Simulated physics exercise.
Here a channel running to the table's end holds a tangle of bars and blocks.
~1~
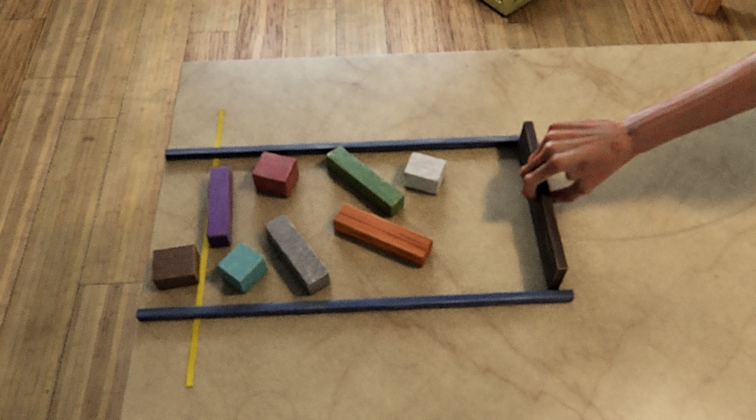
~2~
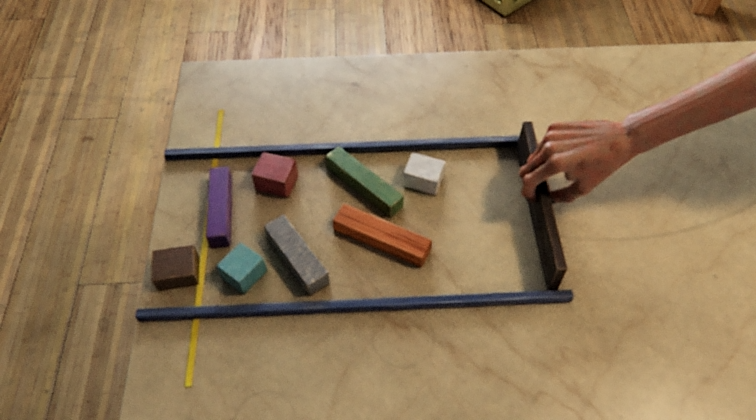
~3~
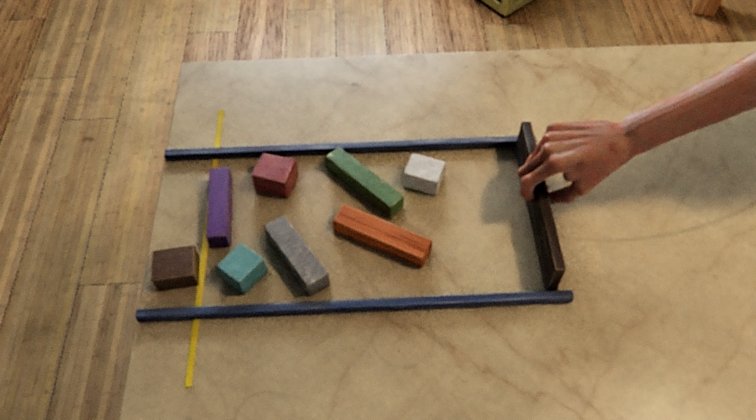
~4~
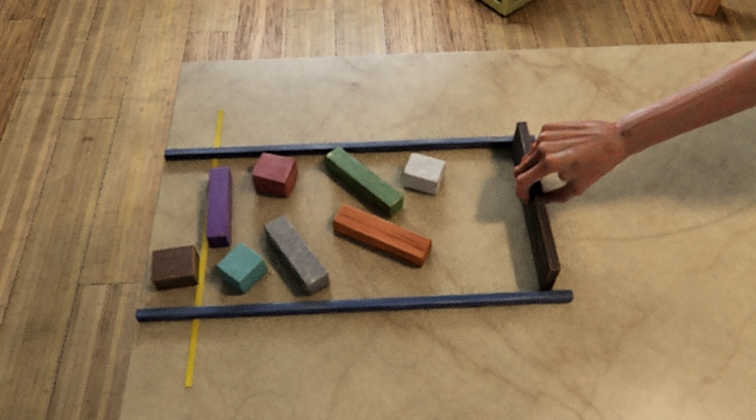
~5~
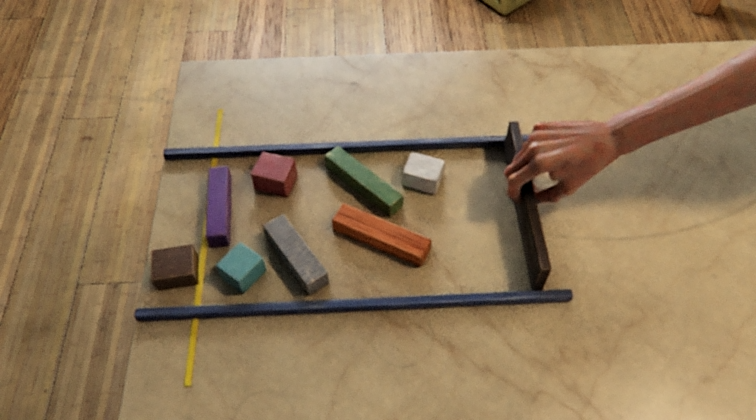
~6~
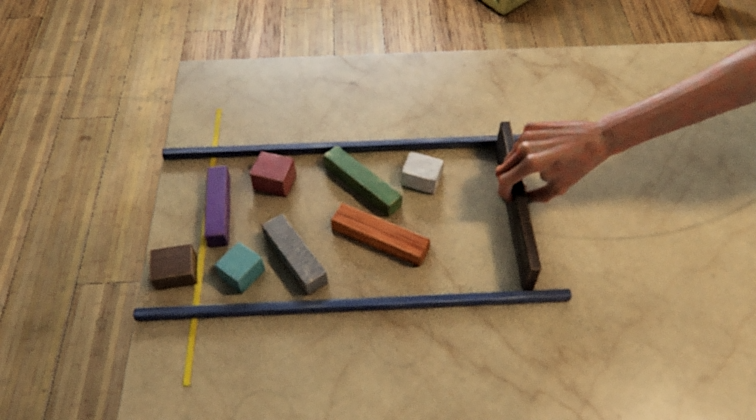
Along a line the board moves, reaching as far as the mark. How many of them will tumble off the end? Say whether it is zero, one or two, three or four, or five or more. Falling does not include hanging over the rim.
I would say three or four.
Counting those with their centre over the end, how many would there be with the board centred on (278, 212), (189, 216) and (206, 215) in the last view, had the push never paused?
It would be 0, 6 and 4.
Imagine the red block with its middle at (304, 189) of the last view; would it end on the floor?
In the end it falls away.
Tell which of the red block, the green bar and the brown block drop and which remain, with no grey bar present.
As for the red block, it is not retained; the green bar is retained; the brown block is not retained.
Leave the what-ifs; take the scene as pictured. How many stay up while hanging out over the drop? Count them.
Expected count: 3.
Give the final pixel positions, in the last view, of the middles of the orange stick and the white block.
The orange stick finishes at (163, 242); the white block finishes at (191, 182).
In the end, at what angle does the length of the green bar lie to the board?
Angle: Roughly 35 degrees.
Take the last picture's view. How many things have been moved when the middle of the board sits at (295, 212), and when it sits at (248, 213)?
Moved so far: 7, later 8.
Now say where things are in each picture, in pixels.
In the first frame, brown block (176, 267); purple bar (220, 206); turquoise block (243, 268); board (540, 202); tape (208, 229).
In the second frame, purple bar (220, 206); white block (424, 174).
In the third frame, turquoise block (242, 269); orange stick (382, 235).
In the fourth frame, brown block (176, 267); red block (275, 175).
In the fifth frame, purple bar (219, 206); board (525, 202).
In the sixth frame, brown block (174, 267); purple bar (218, 206); turquoise block (240, 268); board (516, 202); tape (205, 228).
Early on, none off yet; brown block at rest near (174, 267); purple bar at rest near (218, 206); turquoise block at rest near (240, 268).
A while later, none off yet; brown block at rest near (174, 267); purple bar travelled a little near (199, 211); turquoise block travelled about its own width near (218, 278).
Finally, the number that fall off is three or four; lost, red block, turquoise block, purple bar and brown block.
